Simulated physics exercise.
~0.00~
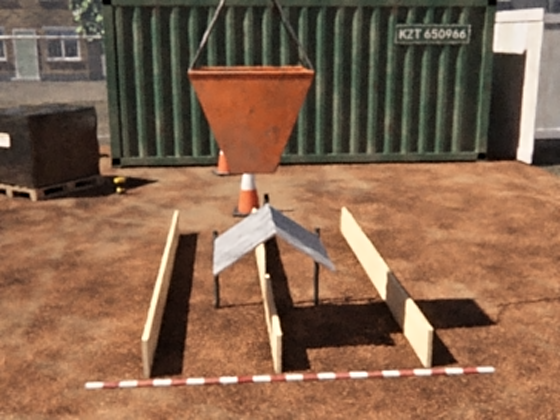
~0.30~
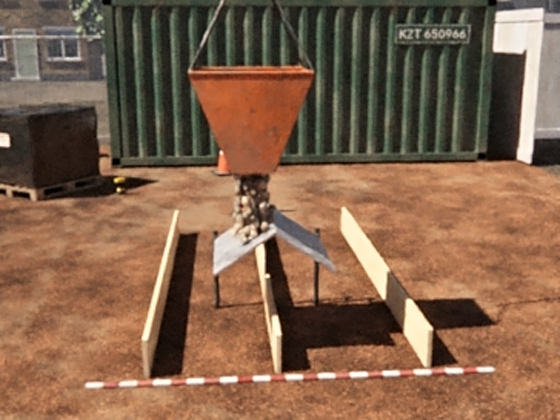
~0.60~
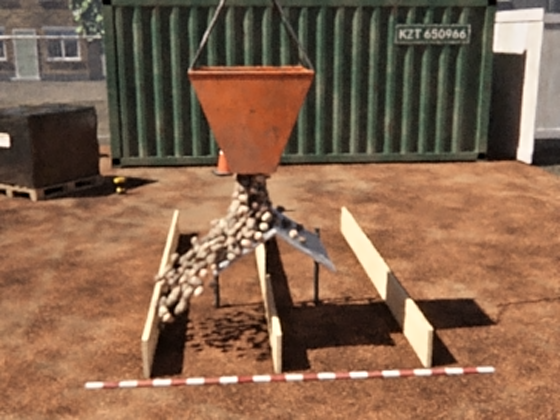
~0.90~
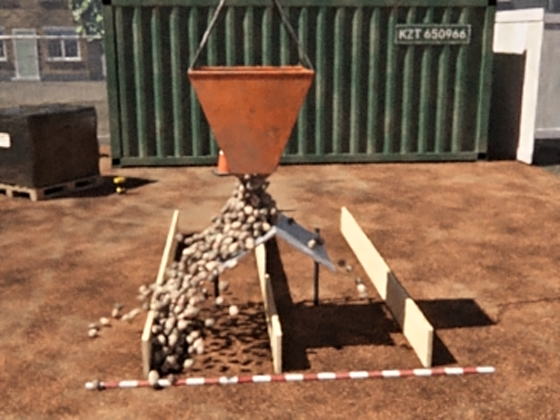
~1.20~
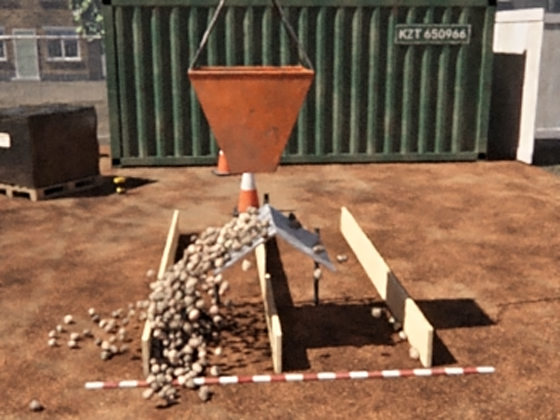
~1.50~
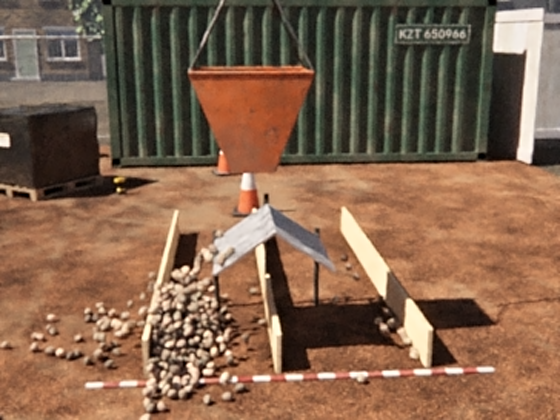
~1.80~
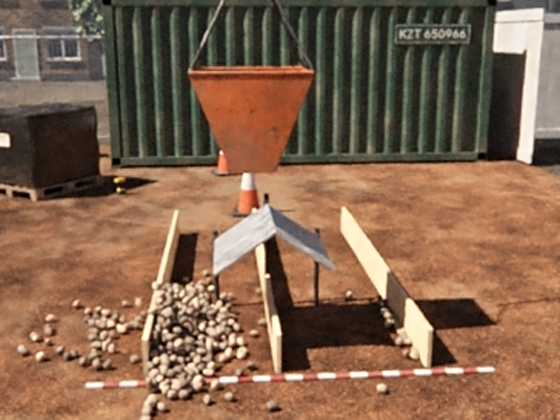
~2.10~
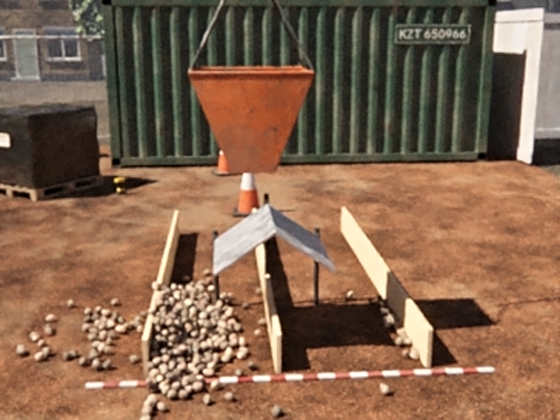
In a dirt yard before a green container, an orange skip dropped its stones onto a small peaked metal roof, and most slid left and piled between the left and middle planks, while some scattered farther left and a few settled on the right.
